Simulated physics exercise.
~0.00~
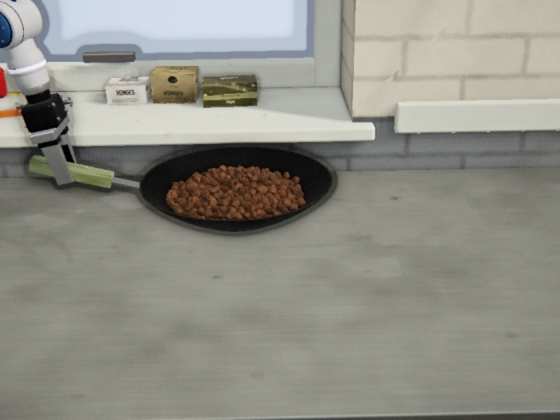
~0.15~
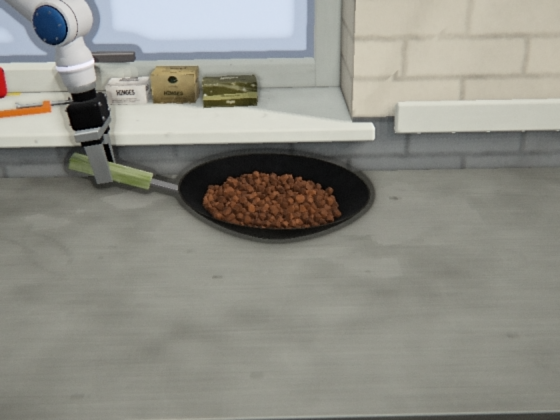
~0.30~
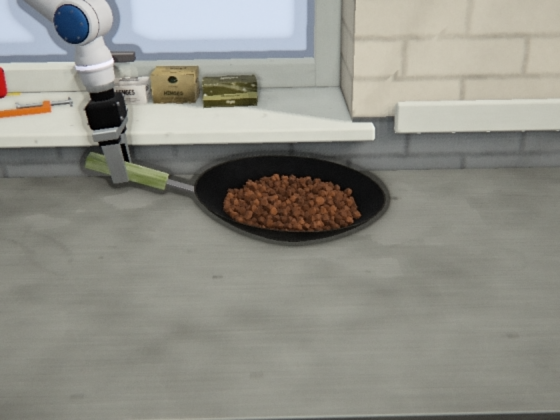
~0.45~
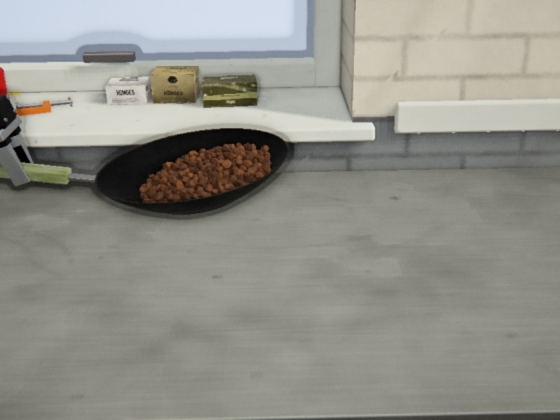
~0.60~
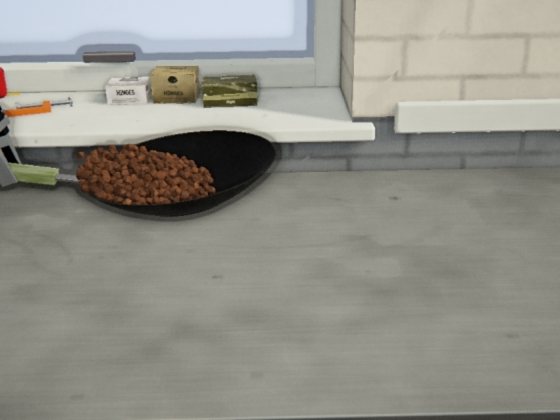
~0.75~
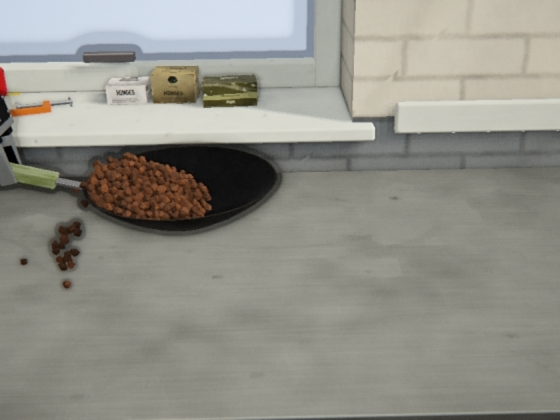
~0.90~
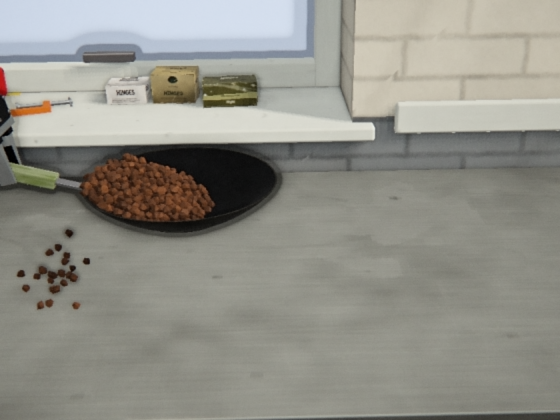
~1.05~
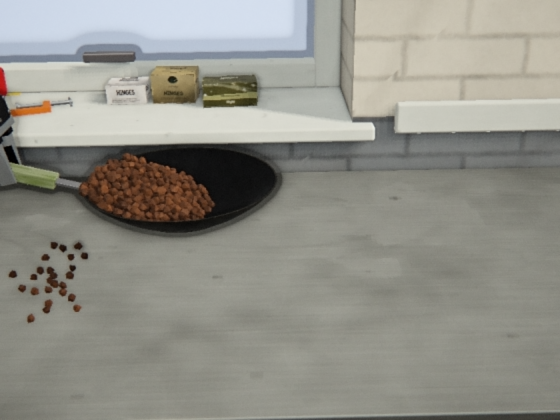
A robot arm slid a dark wok of brown pellets right along a grey counter, then pulled it back left and tilted it, heaping the pellets toward the handle; a small cluster spilled and scattered on the counter while most stayed inside.
